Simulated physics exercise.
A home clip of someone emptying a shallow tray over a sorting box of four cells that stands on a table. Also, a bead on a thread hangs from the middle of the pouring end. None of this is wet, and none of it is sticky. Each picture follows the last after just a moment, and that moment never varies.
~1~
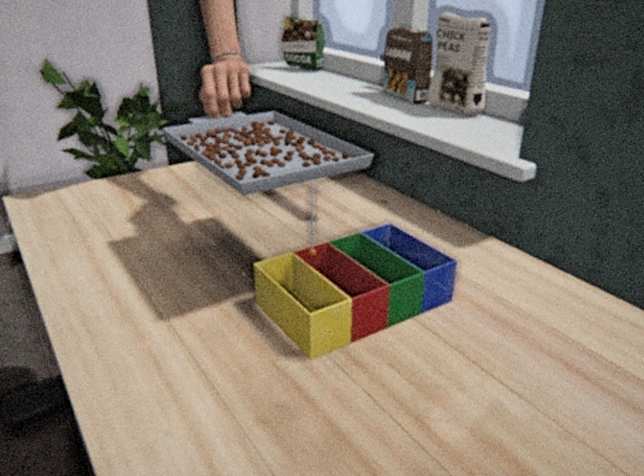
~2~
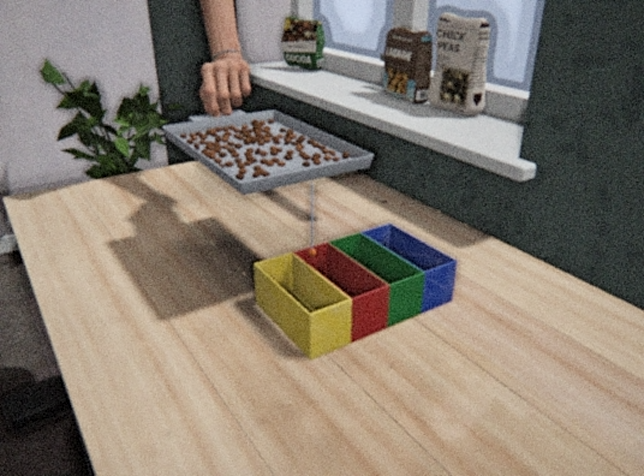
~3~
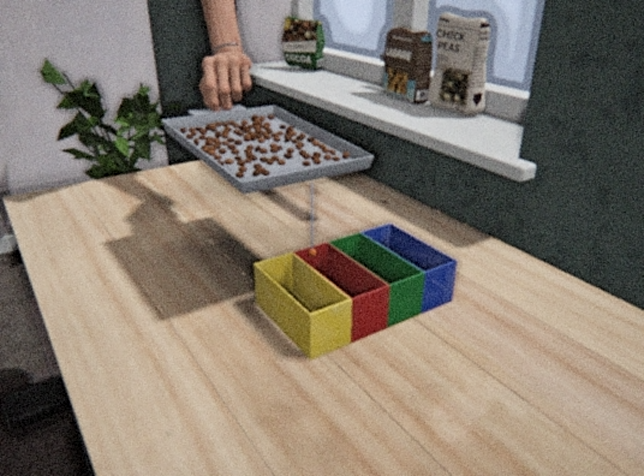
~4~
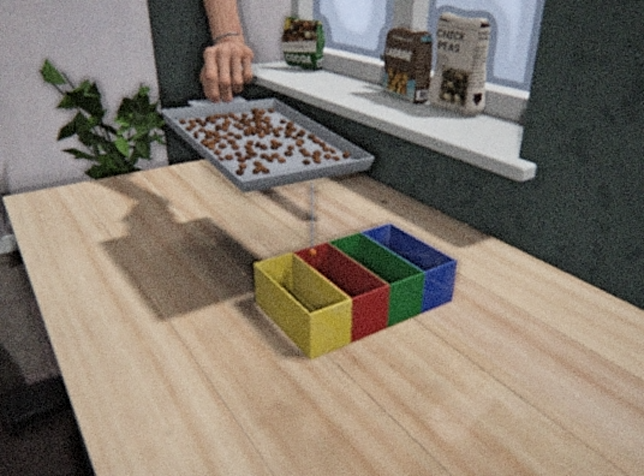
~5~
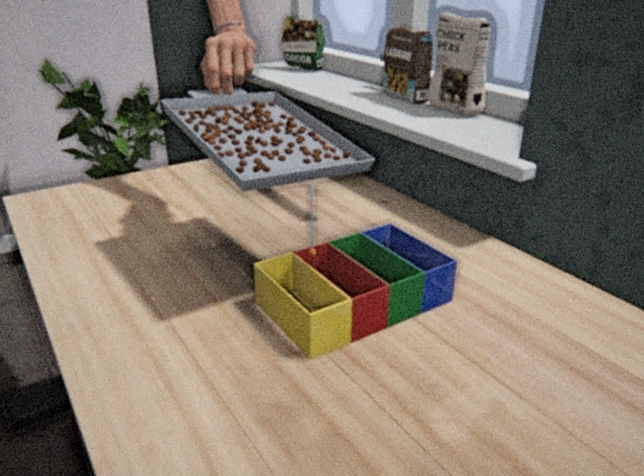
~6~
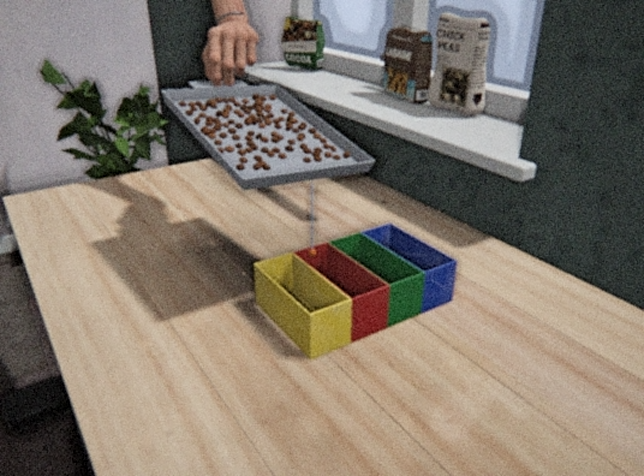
A light wooden table beside a windowsill is seen from above at an angle, with a leafy plant at the left and three food packages on the sill. A hand at the back holds a shallow grey tray of small brown pieces, a bead hanging from its near end, behind a box with yellow, red, green and blue cells. The hand gradually raises the tray's far end, tilting it slightly towards the right corner, while the pieces stay on it and the camera remains still.
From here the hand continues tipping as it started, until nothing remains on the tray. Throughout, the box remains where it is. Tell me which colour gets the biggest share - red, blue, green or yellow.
The biggest share goes to green.
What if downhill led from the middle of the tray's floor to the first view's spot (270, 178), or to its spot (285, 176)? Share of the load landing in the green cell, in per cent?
Roughly 0 percent, then 0 percent.
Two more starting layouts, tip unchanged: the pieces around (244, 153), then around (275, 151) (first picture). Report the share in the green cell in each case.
In order, roughly 60 % and 60 %.
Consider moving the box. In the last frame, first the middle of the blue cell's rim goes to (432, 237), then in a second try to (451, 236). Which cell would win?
That red cell first, the red cell second.
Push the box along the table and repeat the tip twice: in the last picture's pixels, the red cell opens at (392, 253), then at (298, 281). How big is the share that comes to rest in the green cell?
Close to 0 in a hundred, then close to 20 in a hundred.
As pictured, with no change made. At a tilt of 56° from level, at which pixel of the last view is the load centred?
The load is centred near (338, 157).
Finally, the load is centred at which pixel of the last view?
Centre at rest: Close to (372, 294).
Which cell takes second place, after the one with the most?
The one in second place is red.
Soon after the last picture, tray tipped steeply; nearly all on the tray; a stray few falling or outside the box.
A little later, tray tipped right over; about half on the tray; about a quarter in the green cell; a stray few in the red cell; a stray few in the blue cell; about a quarter falling or outside the box.
Later still, tray tipped past a quarter turn; about two thirds in the green cell; about a quarter in the red cell; a small part in the blue cell; a stray few in the yellow cell; a stray few falling or outside the box.
At rest, tray tipped past a quarter turn; about two thirds in the green cell; about a quarter in the red cell; a small part in the blue cell; a stray few in the yellow cell; a stray few outside the box.
